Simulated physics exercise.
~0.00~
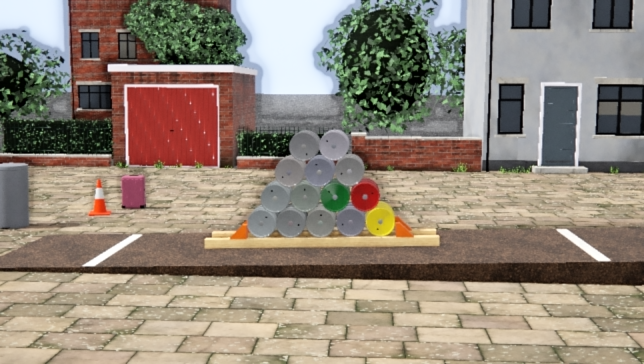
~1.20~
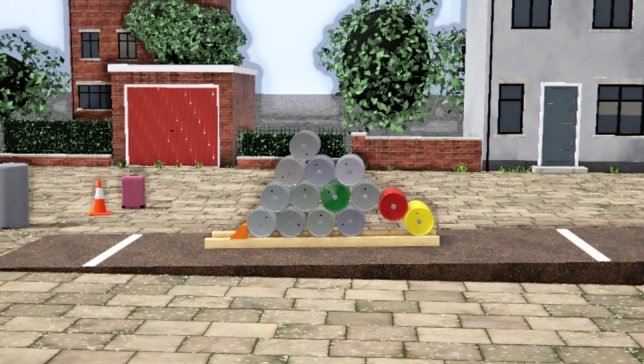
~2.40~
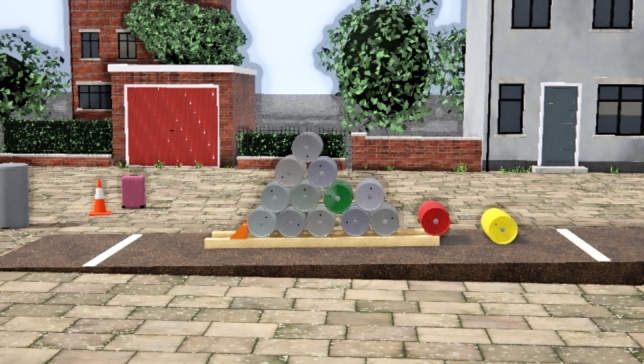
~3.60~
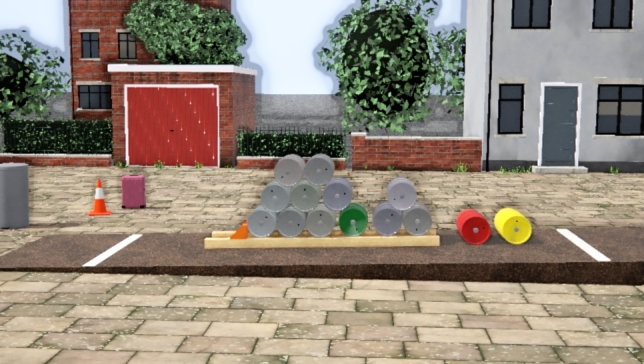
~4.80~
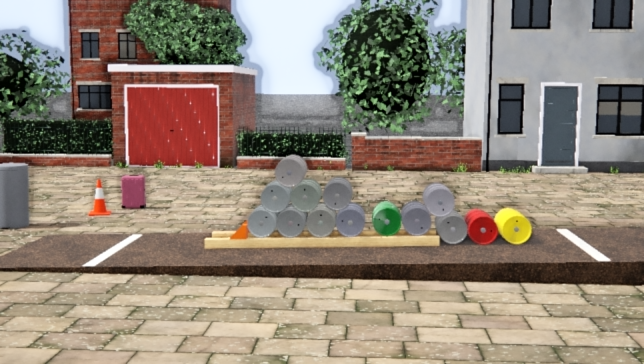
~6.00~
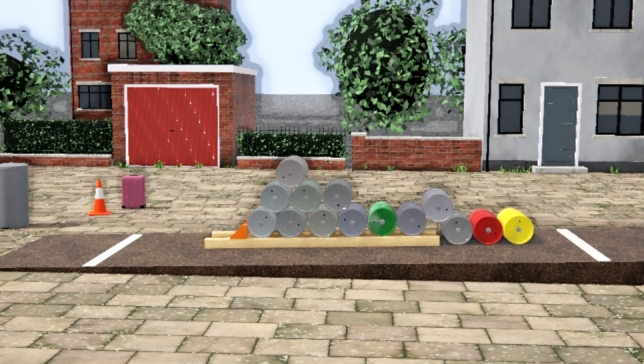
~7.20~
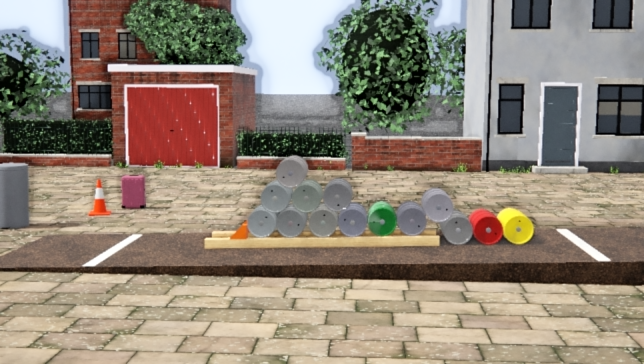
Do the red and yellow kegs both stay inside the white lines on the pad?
Yes, both roll off the bearers to the right but come to rest on the pad, side by side, before reaching the right white line.
